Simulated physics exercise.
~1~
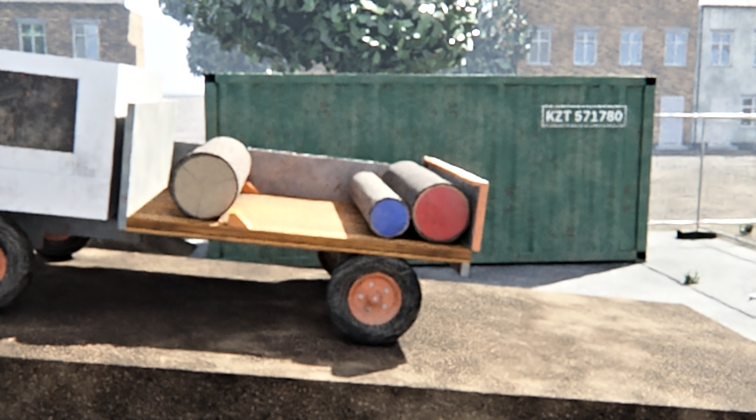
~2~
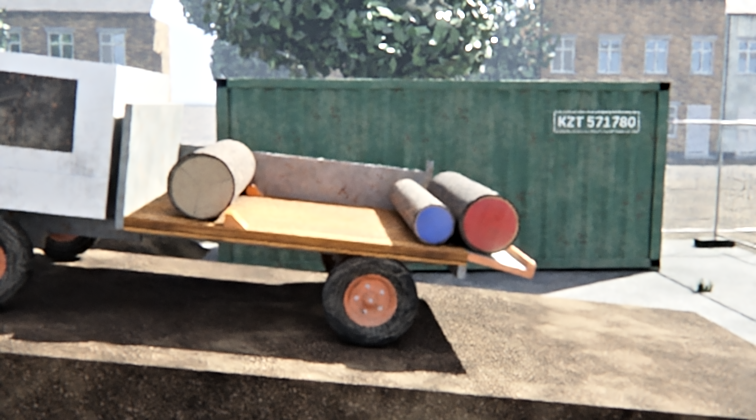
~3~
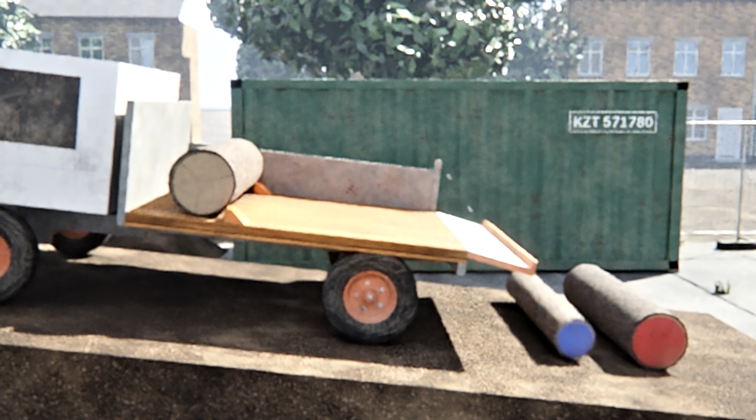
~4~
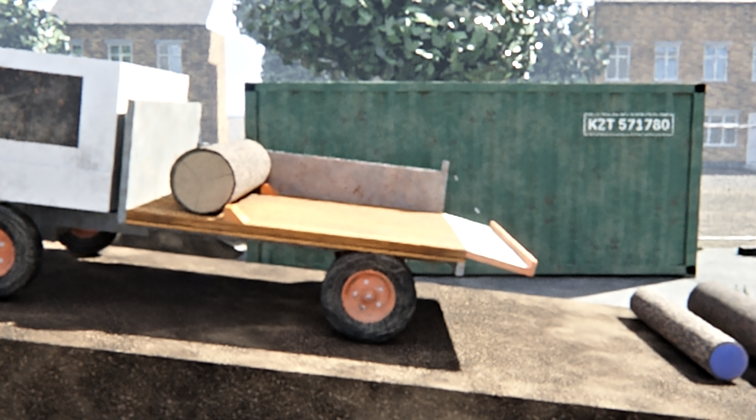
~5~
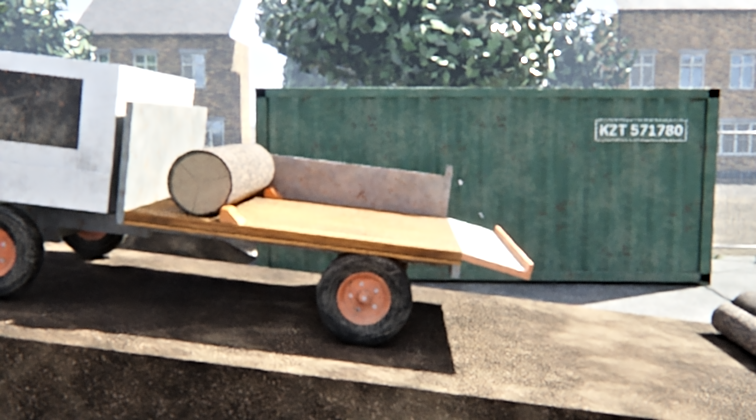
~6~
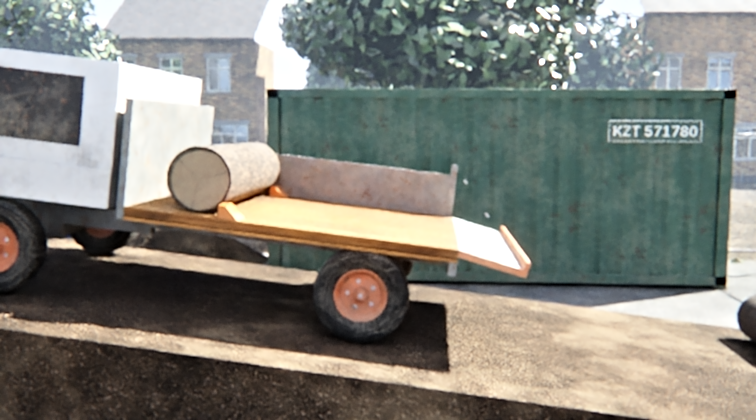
Two logs with red and blue ends rolling off a truck's lowered tailgate and away right, leaving one log on the bed.
